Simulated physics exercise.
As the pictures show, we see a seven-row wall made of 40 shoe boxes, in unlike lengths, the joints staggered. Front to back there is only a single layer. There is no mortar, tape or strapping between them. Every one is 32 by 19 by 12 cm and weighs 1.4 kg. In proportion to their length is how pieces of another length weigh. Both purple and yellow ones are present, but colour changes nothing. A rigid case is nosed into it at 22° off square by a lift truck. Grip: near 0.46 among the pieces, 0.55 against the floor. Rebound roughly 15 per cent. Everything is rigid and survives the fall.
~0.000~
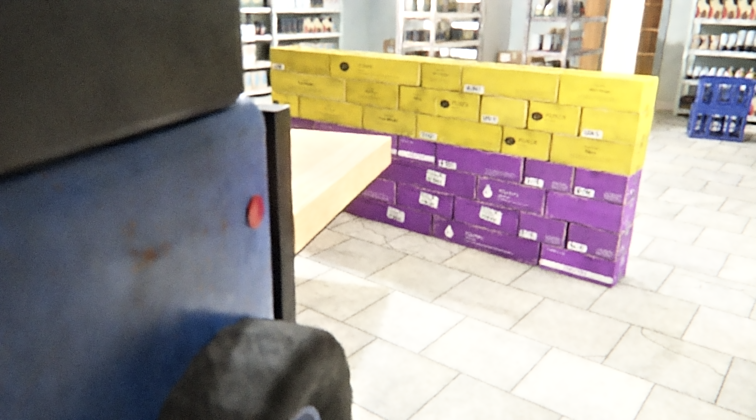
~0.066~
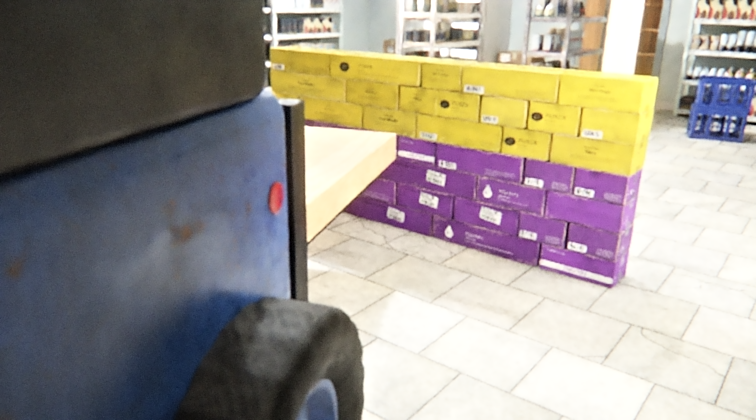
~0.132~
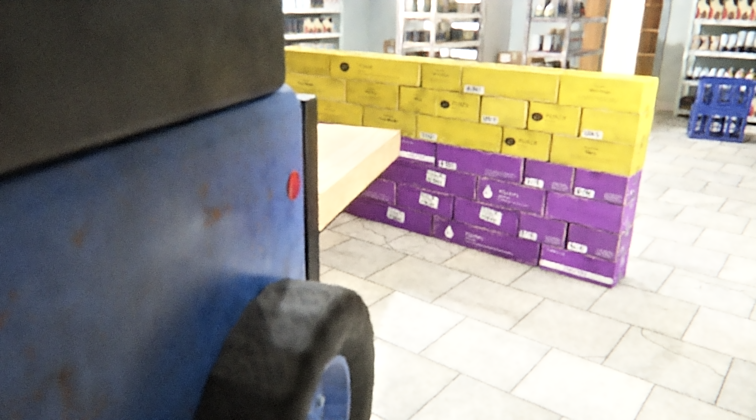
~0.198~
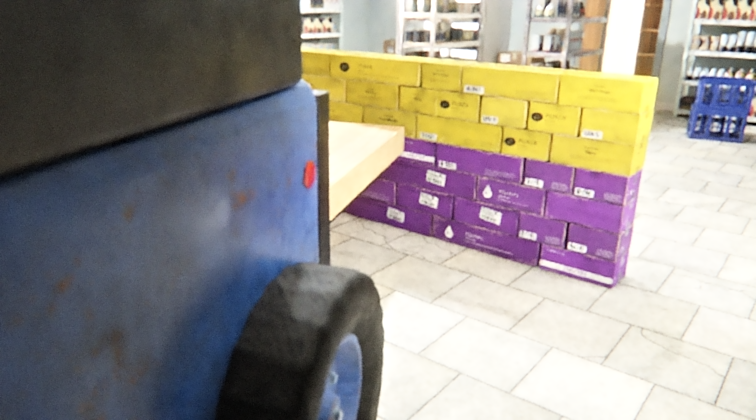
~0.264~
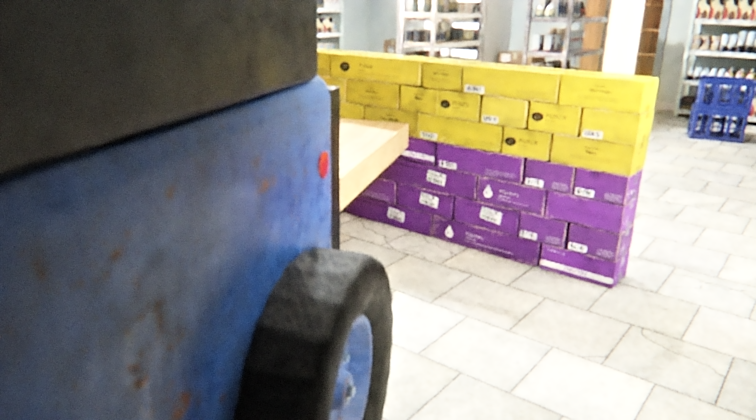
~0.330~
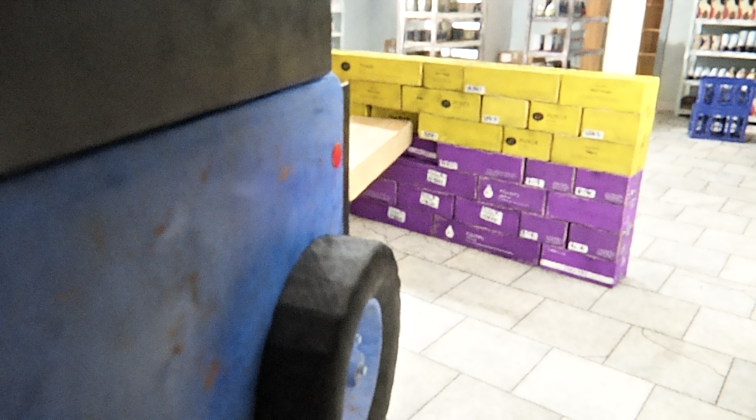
A blue vehicle rolls forward, pushing a pale block against a yellow and purple box wall.
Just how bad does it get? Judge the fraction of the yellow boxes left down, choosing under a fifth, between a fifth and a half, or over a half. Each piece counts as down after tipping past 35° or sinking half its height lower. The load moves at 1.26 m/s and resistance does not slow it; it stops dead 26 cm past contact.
The fraction is under a fifth.
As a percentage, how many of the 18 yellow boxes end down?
Around 0 percent of that group.
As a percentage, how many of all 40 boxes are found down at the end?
Around 0 %.
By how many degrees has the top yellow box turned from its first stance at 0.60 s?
Close to 0° of tilt compared with the start.
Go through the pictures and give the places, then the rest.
In the first frame (we follow the side turned to the camera), load (385, 153) 32 cm short of touching; top yellow box (507, 83); no piece has moved.
Load (390, 149) 23 cm short of touching; top yellow box (507, 84), in the second frame.
Load (395, 145) 15 cm short of touching; top yellow box (507, 84), in the third frame.
Load (399, 141) 7 cm short of touching; top yellow box (507, 84), in the fourth frame.
Load (404, 137) 18 mm in; top yellow box (507, 84); 2 stirred so far, in the fifth frame.
Load (408, 133) 10 cm in; top yellow box (508, 84); 8 stirred so far, in the sixth frame.
Around 0.39 s, none of the 18 yellow boxes down (0 of 40 in all colours); top yellow box unmoved; top purple box displaced 9 cm.
Around 0.60 s, none of the 18 yellow boxes down (0 of 40 in all colours); top yellow box unmoved; top purple box displaced 15 cm.
Finally (1.3 s), none of the 18 yellow boxes down (0 of 40 in all colours); top yellow box unmoved; top purple box displaced 15 cm. That is 0 per cent. Seen by the last camera, middles, top yellow box near (518, 82), top purple box near (373, 130).
